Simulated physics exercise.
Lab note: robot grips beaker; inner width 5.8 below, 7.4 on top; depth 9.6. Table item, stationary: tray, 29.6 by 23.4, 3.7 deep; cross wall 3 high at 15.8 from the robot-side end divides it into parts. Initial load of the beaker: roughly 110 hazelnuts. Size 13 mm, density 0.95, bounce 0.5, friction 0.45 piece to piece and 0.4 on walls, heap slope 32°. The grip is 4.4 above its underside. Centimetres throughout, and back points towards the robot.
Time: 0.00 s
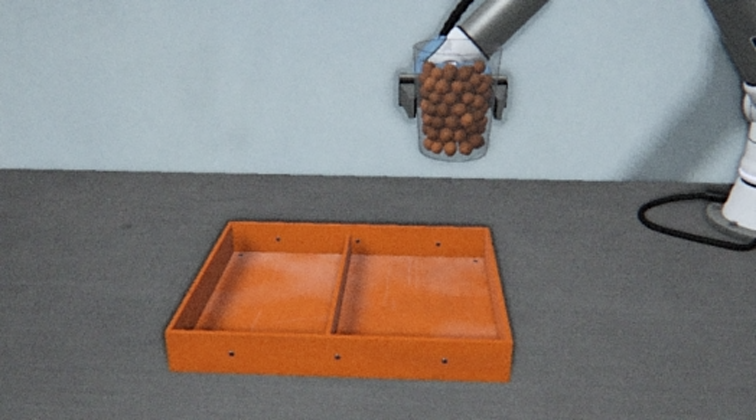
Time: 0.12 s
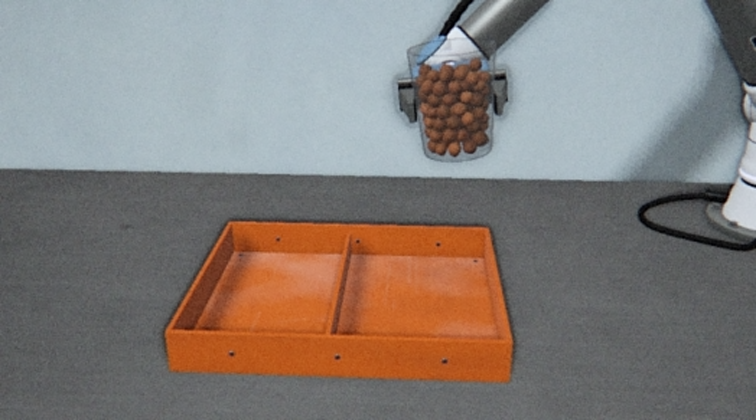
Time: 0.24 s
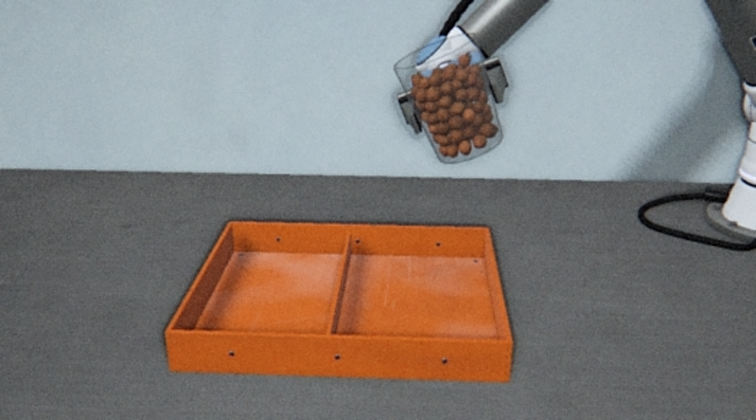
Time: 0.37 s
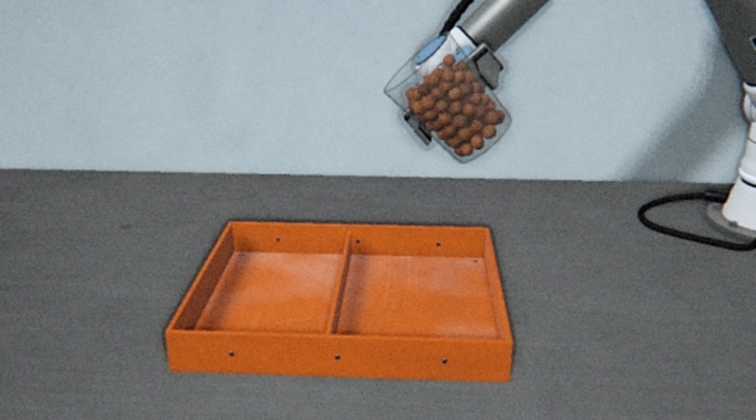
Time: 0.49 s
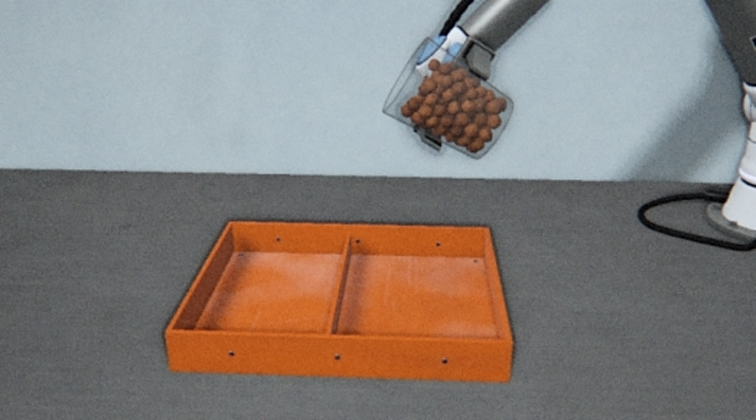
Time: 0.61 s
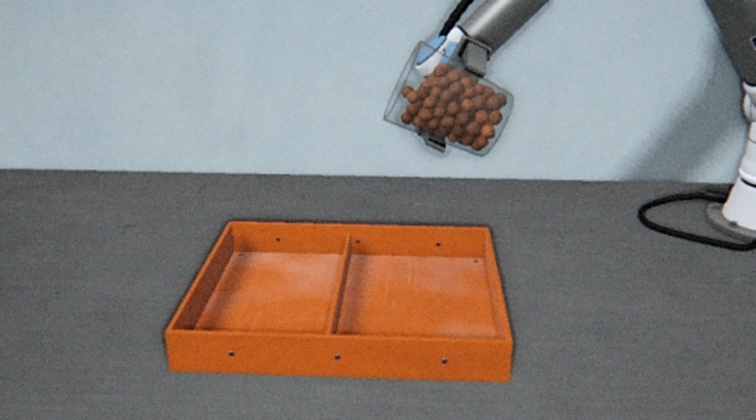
The video shows a robot arm holding a clear beaker of brown hazelnuts above an empty orange tray with two compartments, tilting it steadily leftward from upright to a steep angle as the nuts shift inside toward its mouth.
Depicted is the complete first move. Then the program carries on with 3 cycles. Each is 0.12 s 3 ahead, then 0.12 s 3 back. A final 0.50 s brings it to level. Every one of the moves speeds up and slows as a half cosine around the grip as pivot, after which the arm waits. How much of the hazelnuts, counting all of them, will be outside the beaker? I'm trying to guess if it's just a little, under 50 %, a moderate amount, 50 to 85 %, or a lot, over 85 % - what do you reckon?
I reckon just a little.
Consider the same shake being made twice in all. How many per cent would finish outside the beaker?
25 %.
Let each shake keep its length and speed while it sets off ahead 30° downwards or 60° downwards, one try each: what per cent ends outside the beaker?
Near 15 and 0 percent respectively.
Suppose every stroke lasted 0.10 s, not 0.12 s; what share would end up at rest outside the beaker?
Estimate for that case: 35 %.
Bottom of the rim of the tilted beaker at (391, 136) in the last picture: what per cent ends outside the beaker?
70 %.
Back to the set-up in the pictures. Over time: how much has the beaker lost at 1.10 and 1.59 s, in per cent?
The share out is 20 per cent at the earlier time and 30 per cent at the later one.
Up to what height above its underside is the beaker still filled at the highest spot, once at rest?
Around 8.0 cm above the underside.
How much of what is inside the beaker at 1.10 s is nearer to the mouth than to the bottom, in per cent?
Near 50 in a hundred.
After 1.10 s, tilted 65° forward, highest piece 23 above the table; 88 in the beaker, 7 in the far-side part, 6 in the robot-side part, 12 in flight or on a rim.
After 1.59 s, tilted 31° forward, highest piece 25 above the table; 81 in the beaker, 17 in the robot-side part, 15 in the far-side part.
After 2.03 s, level, highest piece 25 above the table; 81 in the beaker, 17 in the robot-side part, 15 in the far-side part.
After 3.08 s, level, highest piece 25 above the table; 81 in the beaker, 17 in the robot-side part, 15 in the far-side part.
In the end, 81 in the beaker, 17 in the robot-side part, 15 in the far-side part. That is 28 % outside the beaker.
